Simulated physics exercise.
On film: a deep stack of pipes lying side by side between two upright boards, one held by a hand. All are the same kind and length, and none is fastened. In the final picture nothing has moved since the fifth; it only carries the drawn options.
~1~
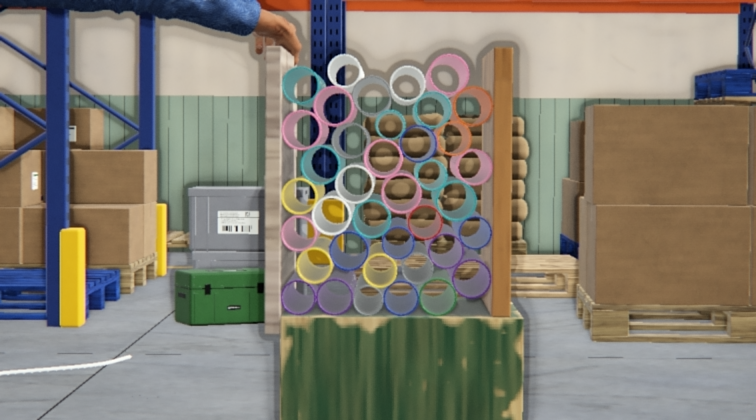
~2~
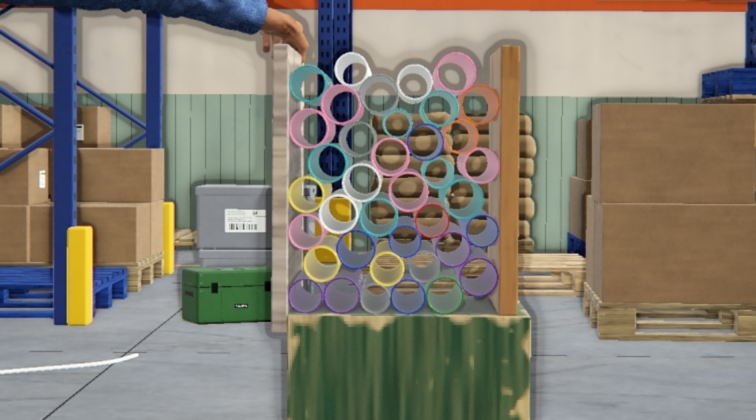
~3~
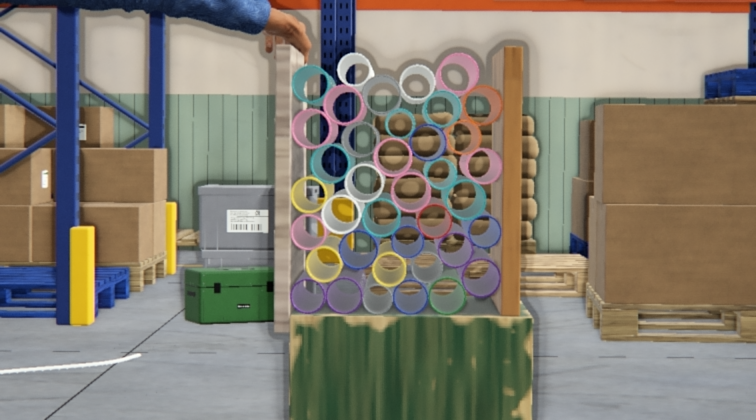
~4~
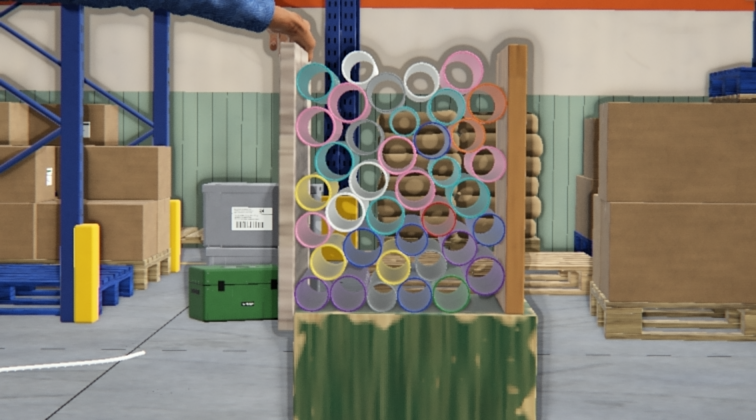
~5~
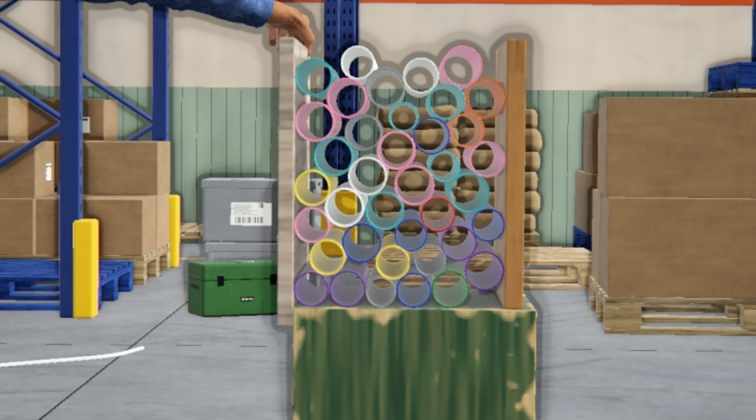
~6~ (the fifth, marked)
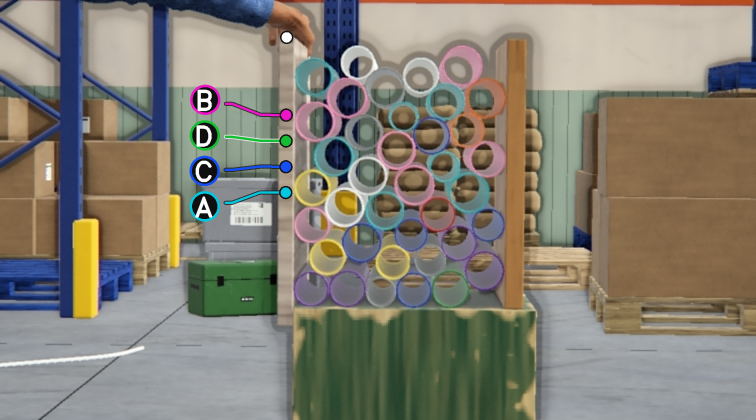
The clip shows a hand holding the left of two upright boards around a deep stack of colourful pipes in a warehouse. The view shifts slightly, while the hand, boards and pipes show little or no movement relative to one another.
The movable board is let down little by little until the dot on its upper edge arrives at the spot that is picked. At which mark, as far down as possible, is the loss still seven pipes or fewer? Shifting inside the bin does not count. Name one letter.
A is the limit.
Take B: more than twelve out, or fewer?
It loses fewer than twelve.
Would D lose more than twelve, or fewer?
At D, fewer than twelve.
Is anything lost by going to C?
At C: Yes.
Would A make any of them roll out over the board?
At A: Yes.
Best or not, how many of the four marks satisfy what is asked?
Four of them.
On the marked copy, A at (286, 193); B at (286, 115); C at (286, 167); D at (286, 141); the white dot at (287, 37).
Following A. Soon after the start, top of the board (295, 105).
Later, top of the board (294, 179).
In the end, top of the board (294, 193), about four out over the board.
As for the rest, B one out over the board; C about four out over the board; D one out over the board.
